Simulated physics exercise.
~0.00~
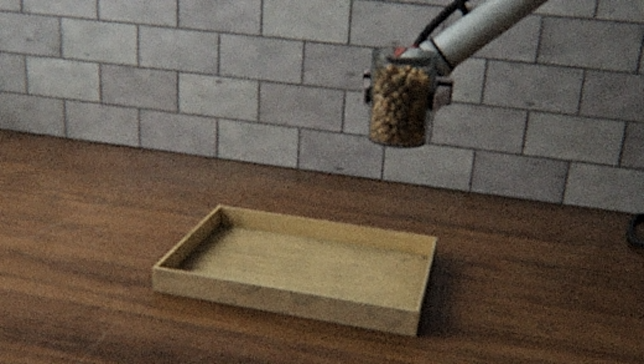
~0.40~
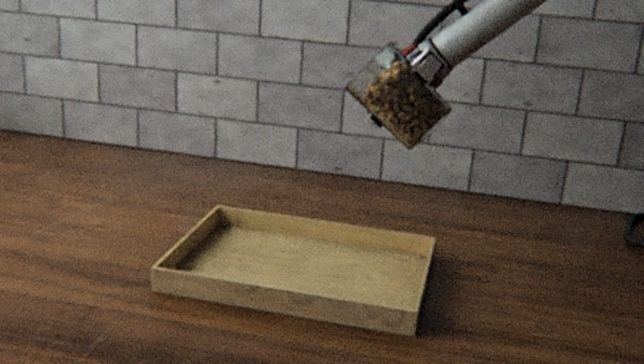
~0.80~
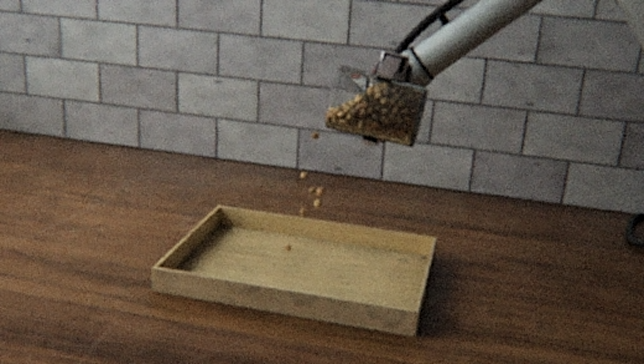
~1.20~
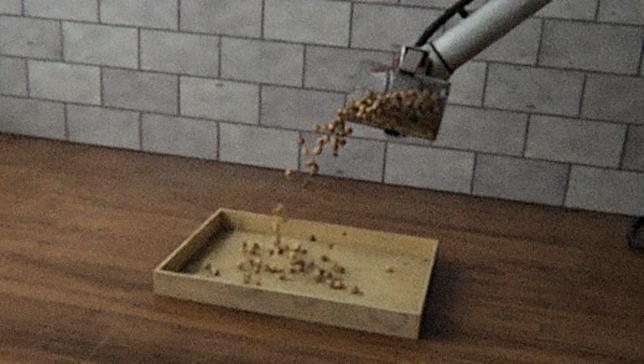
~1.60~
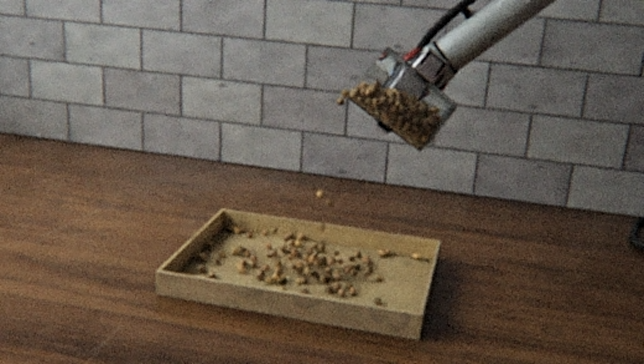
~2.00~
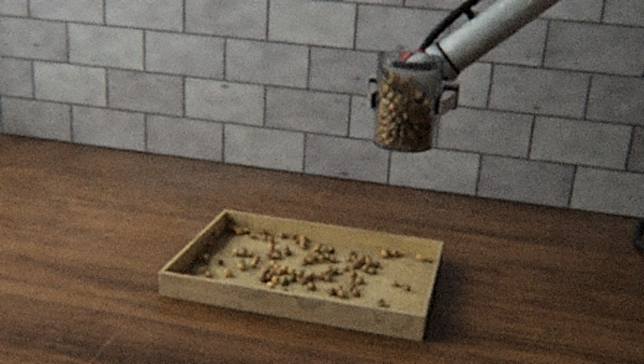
A robot arm tips a clear cup, spills some chickpeas into a tray, then rights it.
